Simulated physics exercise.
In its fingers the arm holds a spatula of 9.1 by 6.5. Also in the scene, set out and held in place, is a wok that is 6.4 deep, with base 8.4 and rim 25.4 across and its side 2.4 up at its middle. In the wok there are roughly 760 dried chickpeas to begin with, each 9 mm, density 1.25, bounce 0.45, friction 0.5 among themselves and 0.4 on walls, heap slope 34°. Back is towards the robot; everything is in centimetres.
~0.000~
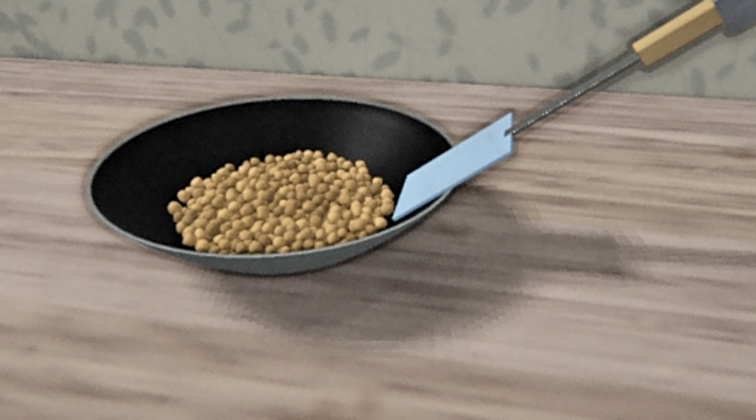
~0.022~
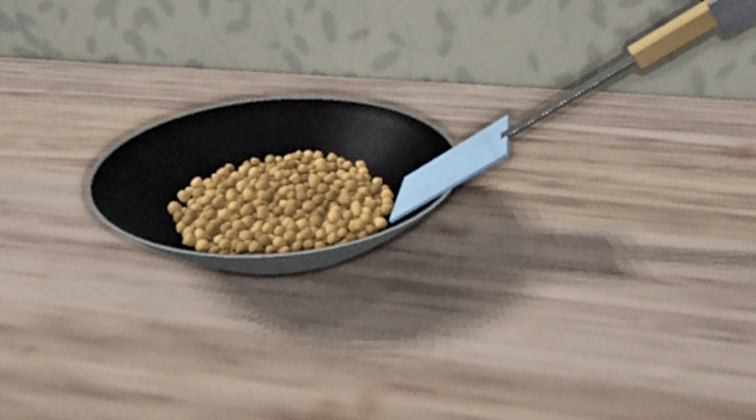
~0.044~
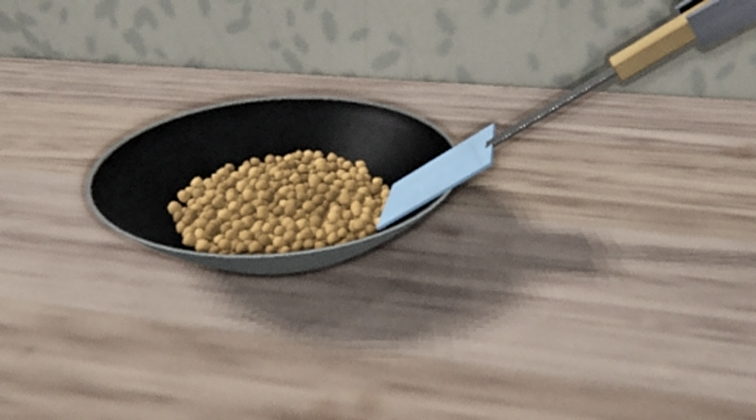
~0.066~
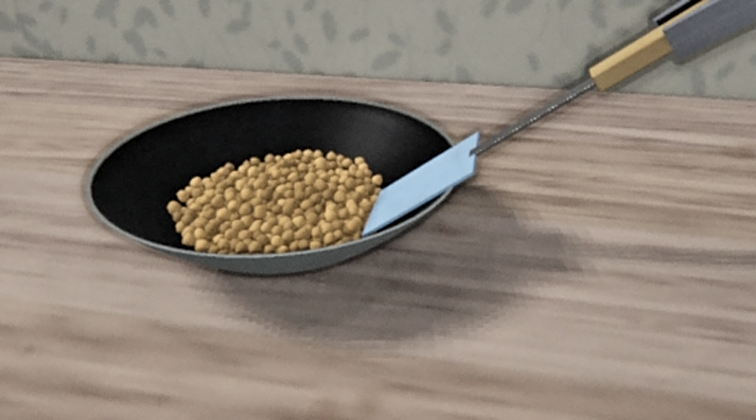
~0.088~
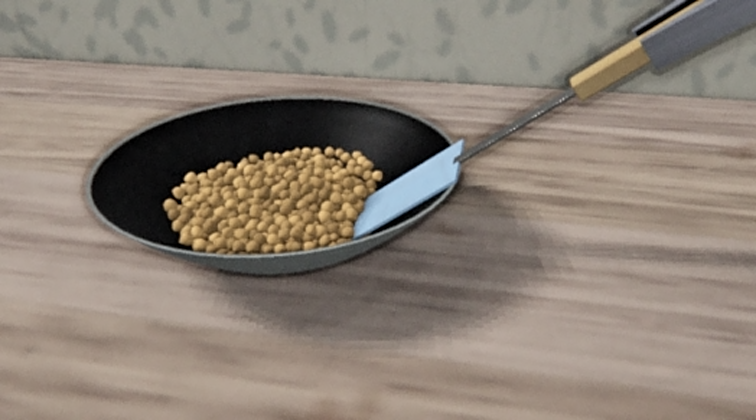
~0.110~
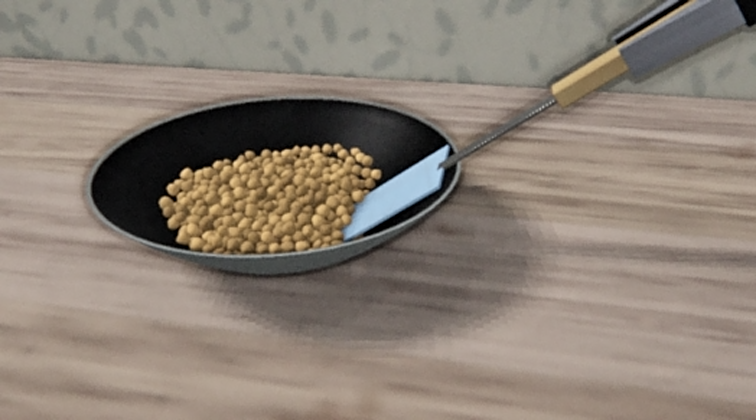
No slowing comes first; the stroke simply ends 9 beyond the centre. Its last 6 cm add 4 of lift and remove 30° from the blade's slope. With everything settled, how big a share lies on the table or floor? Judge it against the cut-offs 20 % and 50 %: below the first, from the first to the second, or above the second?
Below 20 %.
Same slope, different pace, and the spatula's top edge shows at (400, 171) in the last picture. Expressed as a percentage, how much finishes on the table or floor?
That share would be some 25 percent.
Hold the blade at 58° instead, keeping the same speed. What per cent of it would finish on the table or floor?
That gives about 15 in a hundred.
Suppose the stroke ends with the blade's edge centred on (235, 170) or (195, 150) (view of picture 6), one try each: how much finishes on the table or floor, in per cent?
The two tries give near 0 and near 0 in a hundred.
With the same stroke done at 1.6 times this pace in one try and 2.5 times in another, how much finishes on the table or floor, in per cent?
Estimates, in order: 25 % and 40 %.
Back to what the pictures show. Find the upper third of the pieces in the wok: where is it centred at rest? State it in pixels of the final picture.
The middle lies somewhere around (188, 177).
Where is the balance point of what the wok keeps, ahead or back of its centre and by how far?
I'd put it at roughly 3.5 cm toward the front.
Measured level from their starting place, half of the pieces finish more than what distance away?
I'd put it at close to 3 centimetres.
After 0.22 s, sloping 38°, highest piece 5 above the table; 759 in the wok.
After 0.33 s, sloping 25°, highest piece 7 above the table; 759 in the wok.
After 0.58 s, sloping 8°, highest piece 8 above the table; 672 in the wok, 72 on the table or floor, 15 on the blade or in flight.
After 1.63 s, sloping 8°, highest piece 7 above the table; 672 in the wok, 87 on the table or floor.
In the end, 672 in the wok, 87 on the table or floor. That is 11 % on the table or floor.
